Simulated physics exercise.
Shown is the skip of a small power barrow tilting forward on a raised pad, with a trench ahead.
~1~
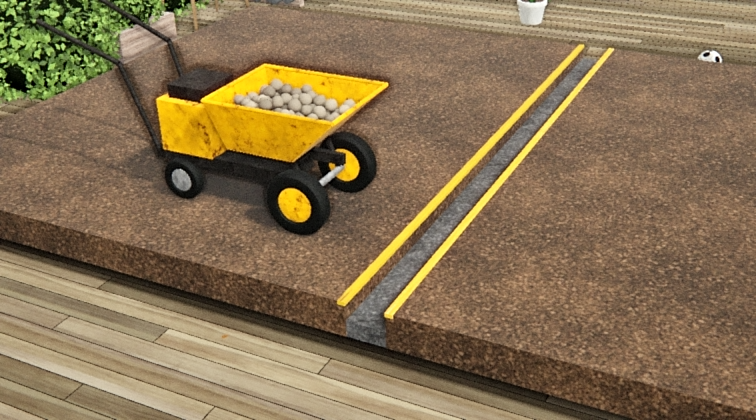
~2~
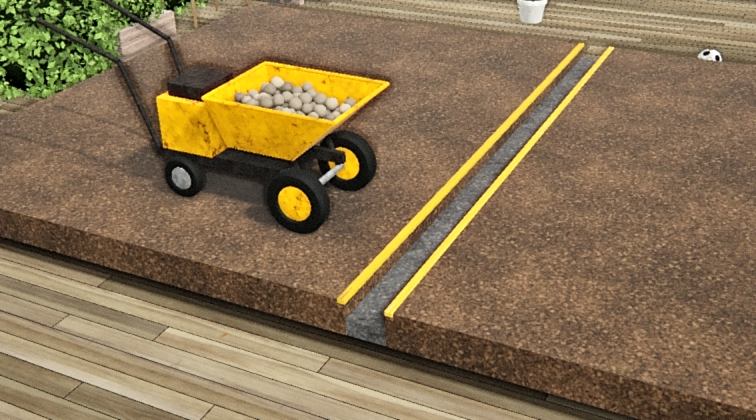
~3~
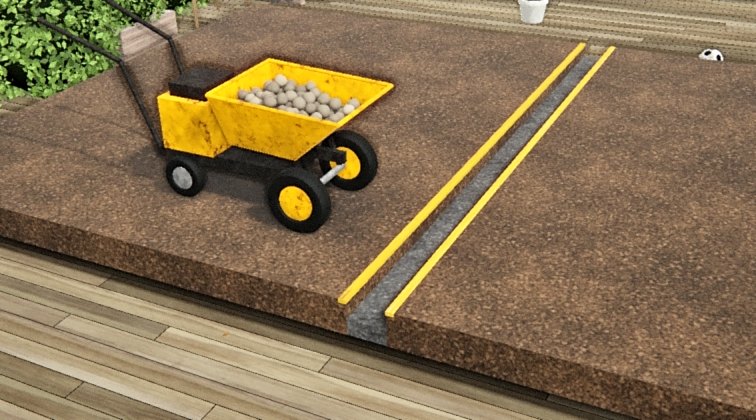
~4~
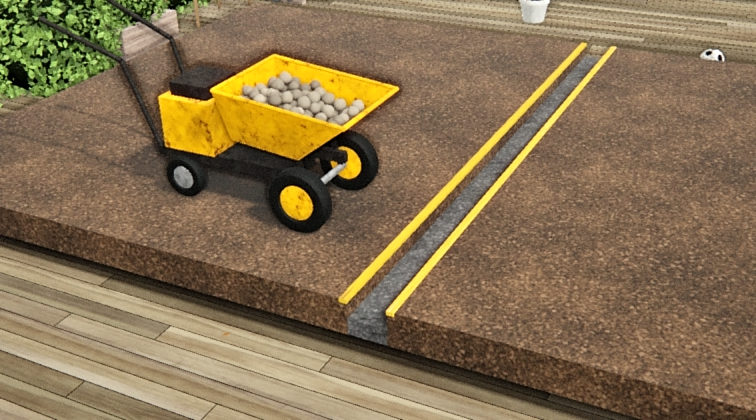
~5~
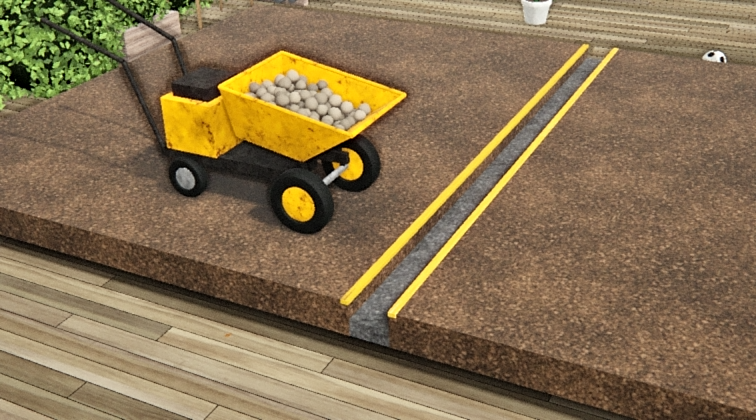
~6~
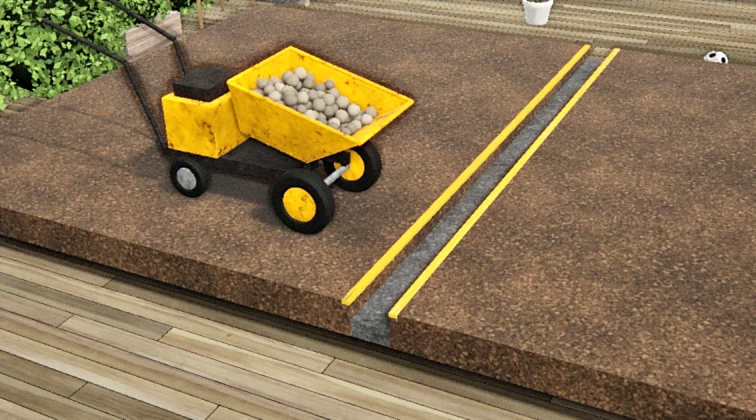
The yellow skip of a small power barrow, loaded with rounded pebbles, tilted slowly forward to the right while its wheels stayed put on the brown pad, short of a narrow yellow-edged trench.
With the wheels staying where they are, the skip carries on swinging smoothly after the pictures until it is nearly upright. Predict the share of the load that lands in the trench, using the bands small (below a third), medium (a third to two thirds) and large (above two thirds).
Medium.
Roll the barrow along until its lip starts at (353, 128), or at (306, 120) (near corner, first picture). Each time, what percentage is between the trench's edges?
Near 10 % and 50 %.
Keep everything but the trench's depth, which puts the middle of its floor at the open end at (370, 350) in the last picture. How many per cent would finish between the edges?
I'd say roughly 80 in a hundred.
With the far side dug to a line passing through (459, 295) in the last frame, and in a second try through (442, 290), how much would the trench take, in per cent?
The first try lands around 90 %, the second around 70 %.
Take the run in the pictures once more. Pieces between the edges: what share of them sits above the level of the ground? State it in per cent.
Roughly 30 percent.
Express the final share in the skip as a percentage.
All told, it is near 25 percent.
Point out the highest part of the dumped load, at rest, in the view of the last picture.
Summit once settled: About (447, 223).
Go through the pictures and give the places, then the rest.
In the first frame, lip of the skip at (332, 124), level; top of the load at (285, 110), river pebbles; first edge of the trench at (367, 273); far edge at (413, 284), the trench under half as wide as the skip, and about half as deep as wide.
In the second frame, lip of the skip at (333, 124), level; top of the load at (273, 103).
In the third frame, lip of the skip at (338, 126), tipped barely; top of the load at (277, 102).
In the fourth frame, lip of the skip at (344, 129), tipped a little; top of the load at (272, 94).
In the fifth frame, lip of the skip at (352, 136), tipped a little; top of the load at (279, 93).
In the sixth frame, lip of the skip at (360, 143), tipped clearly; top of the load at (289, 92); first edge of the trench at (372, 273); far edge at (418, 284).
Soon, skip tipped steeply; all in the skip.
A while on, skip tipped right over; most in the skip; about a quarter in or heaped over the trench; a stray few beyond it; a stray few falling.
Towards the end, skip tipped right over; about a quarter in the skip; about half in or heaped over the trench; about a quarter beyond it.
Finally, skip tipped right over; about a quarter in the skip; about half in or heaped over the trench; about a quarter beyond it.
